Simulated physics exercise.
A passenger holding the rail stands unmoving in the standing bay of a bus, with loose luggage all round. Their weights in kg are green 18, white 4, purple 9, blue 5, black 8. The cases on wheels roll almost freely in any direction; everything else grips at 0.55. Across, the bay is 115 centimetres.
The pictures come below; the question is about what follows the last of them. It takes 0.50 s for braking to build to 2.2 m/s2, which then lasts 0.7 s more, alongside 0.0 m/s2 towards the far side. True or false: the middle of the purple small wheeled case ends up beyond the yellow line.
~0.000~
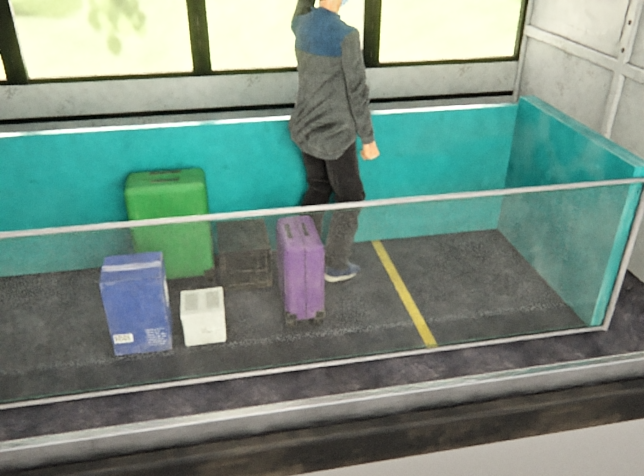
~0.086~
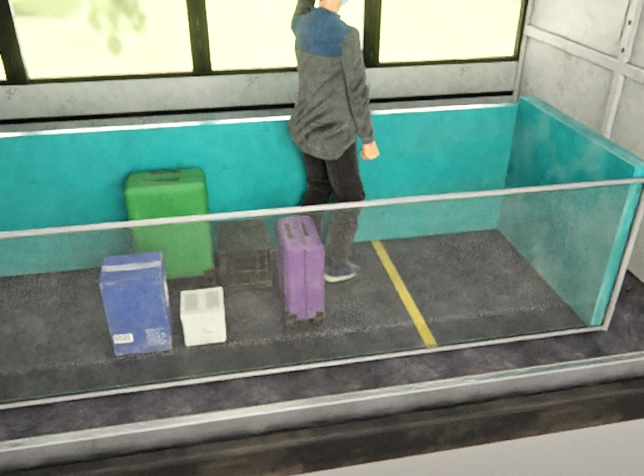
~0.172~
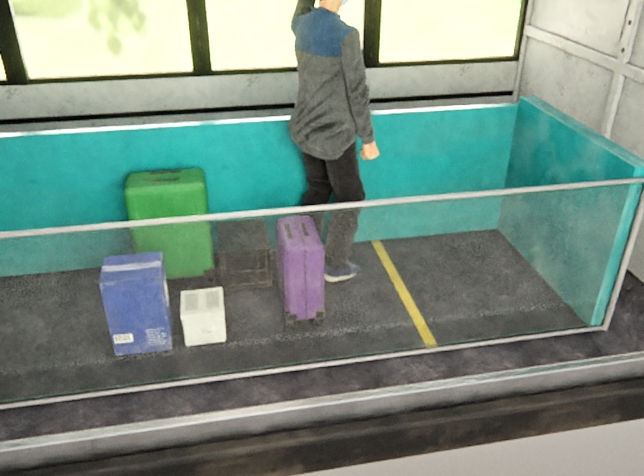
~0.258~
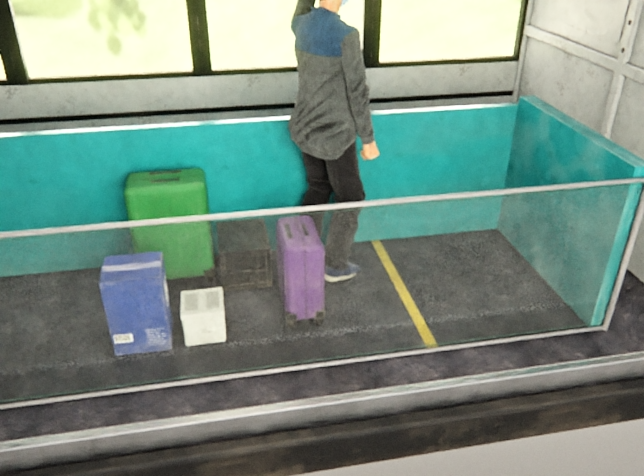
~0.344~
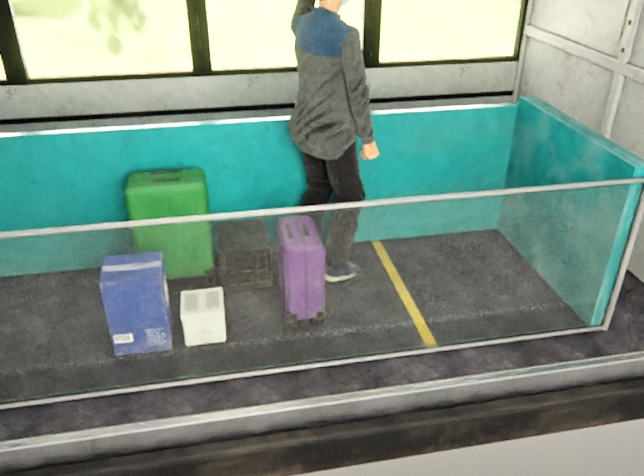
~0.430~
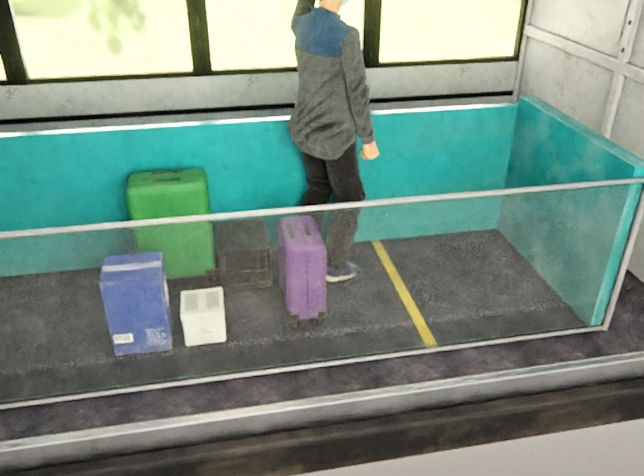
True.
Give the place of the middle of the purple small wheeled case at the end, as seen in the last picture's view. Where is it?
At about (528, 245).
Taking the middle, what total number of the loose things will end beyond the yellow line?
Count: 1.
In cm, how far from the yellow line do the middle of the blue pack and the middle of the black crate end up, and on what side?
Blue pack 150 short, black crate 70 short.
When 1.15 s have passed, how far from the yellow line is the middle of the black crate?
Short by some 75 cm.
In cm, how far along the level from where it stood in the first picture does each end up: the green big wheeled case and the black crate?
Movement - green big wheeled case 25, black crate 20.
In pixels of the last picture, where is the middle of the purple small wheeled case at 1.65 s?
Look close to (526, 245) and you'll spot it.
After 0.75 s the purple small wheeled case is 50 cm short of the yellow line, tilted 0°, near (322, 268) in the last picture's view; the green big wheeled case 124 cm short of the yellow line, tilted 0°.
After 1.15 s the purple small wheeled case is 10 cm short of the yellow line, tilted 0°, near (391, 261) in the last picture's view; the green big wheeled case 113 cm short of the yellow line, tilted 0°.
After 1.65 s the purple small wheeled case is 74 cm past the yellow line, tilted 0°, near (526, 245) in the last picture's view.
Final state at 2.1 s, green big wheeled case stops short of the yellow line; white tub stops short of the yellow line; purple small wheeled case crosses the yellow line; blue pack stops short of the yellow line; black crate stops short of the yellow line.
